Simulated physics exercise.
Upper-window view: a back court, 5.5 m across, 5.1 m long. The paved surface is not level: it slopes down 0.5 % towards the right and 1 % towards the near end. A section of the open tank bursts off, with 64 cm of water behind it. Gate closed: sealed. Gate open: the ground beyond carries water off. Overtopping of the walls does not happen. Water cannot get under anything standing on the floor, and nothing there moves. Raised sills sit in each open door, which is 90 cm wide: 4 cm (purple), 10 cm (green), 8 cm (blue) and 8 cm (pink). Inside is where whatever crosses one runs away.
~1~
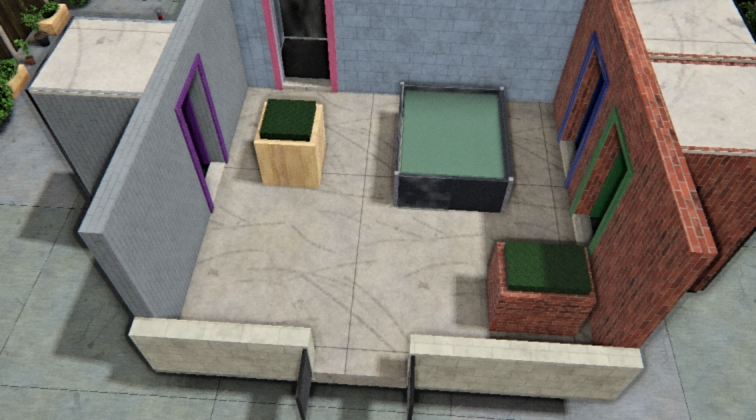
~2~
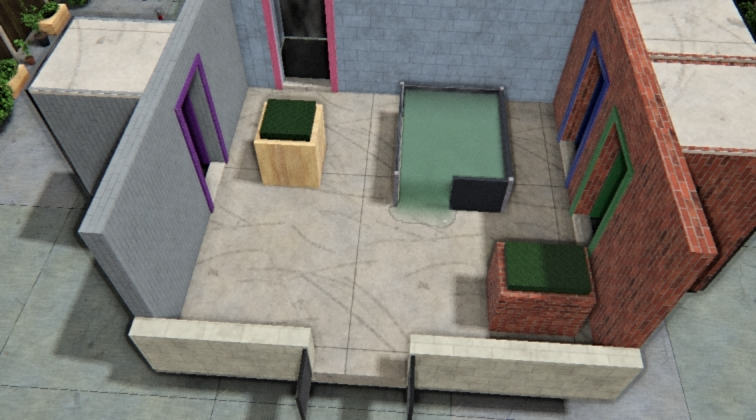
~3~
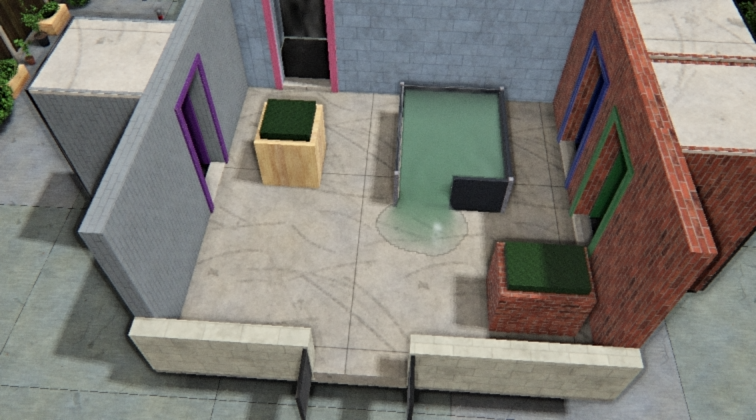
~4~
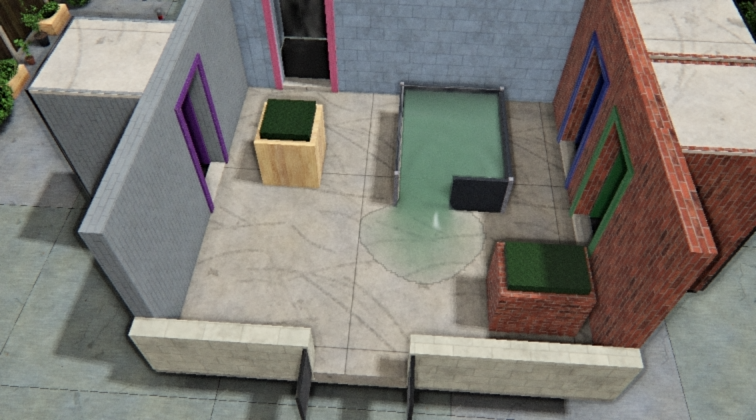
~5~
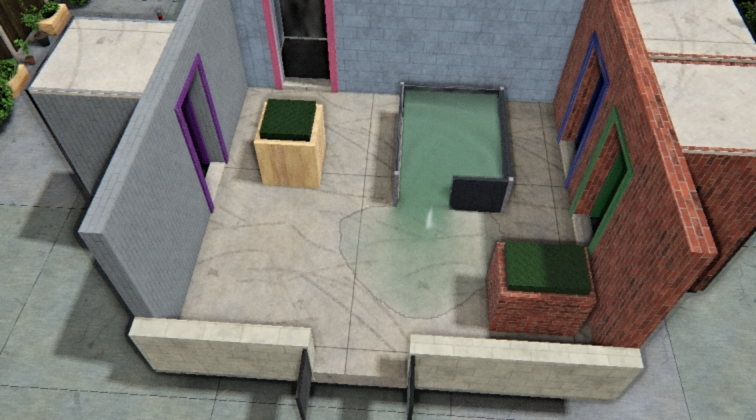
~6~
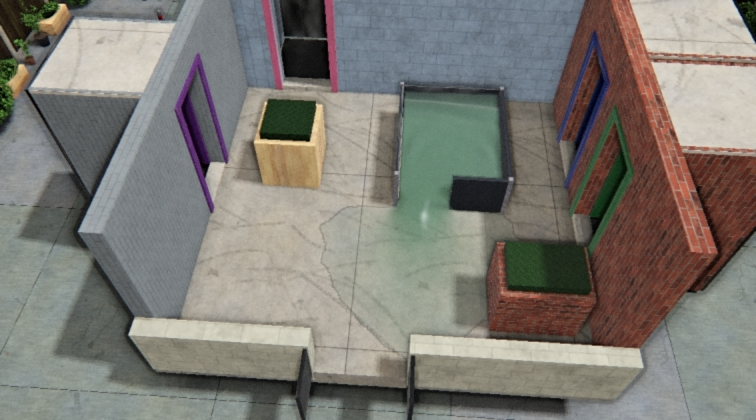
Greenish water pouring from an opened gap in a dark rectangular tank and spreading across a paved courtyard between two planters.
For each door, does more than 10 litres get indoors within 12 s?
Purple door: Beneath the limit. Green door: Beneath the limit. Blue door: Beneath the limit. Pink door: Beneath the limit.
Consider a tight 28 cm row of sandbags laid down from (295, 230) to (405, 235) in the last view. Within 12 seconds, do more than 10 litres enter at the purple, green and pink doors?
Result - purple: Yes, exceeded, green: No, not exceeded, pink: No, not exceeded.
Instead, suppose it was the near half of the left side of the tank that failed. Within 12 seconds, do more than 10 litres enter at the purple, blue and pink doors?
Note: Purple beyond the mark, blue short of the mark, pink beyond the mark.
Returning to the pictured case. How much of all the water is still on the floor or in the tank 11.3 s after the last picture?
About 58 per cent.
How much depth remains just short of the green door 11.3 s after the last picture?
Roughly 4.5 centimetres.
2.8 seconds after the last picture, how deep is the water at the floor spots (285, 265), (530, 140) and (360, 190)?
In that order: 1, 0 and 0 cm.
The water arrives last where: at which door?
That's the pink door.
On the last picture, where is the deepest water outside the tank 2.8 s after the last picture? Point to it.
In the final picture, near (588, 372).
Then, 0.7 s after the last picture water covers 30 % of the floor and is deepest (31 cm) near (411, 216); purple door not reached, green door not reached, blue door not reached, pink door not reached.
Then, 1.5 s after the last picture water covers 40 % of the floor and is deepest (32 cm) near (173, 344); purple door not reached, green door 4 cm at the sill, 0 L in, blue door not reached, pink door not reached.
Then, 2.8 s after the last picture water covers 45 % of the floor and is deepest (22 cm) near (588, 372); purple door not reached, green door 6 cm at the sill, 0 L in, blue door not reached, pink door not reached.
Then, 6.3 s after the last picture water covers 80 % of the floor and is deepest (12 cm) near (448, 363); purple door 2 cm at the sill, 0 L in, green door 3 cm at the sill, 0 L in, blue door 2 cm at the sill, 0 L in, pink door 3 cm at the sill, 0 L in.
Then, 11.3 s after the last picture water covers 95 % of the floor and is deepest (8 cm) near (434, 362); purple door 4 cm at the sill, 0 L in, green door 5 cm at the sill, 0 L in, blue door 5 cm at the sill, 0 L in, pink door 2 cm at the sill, 0 L in.
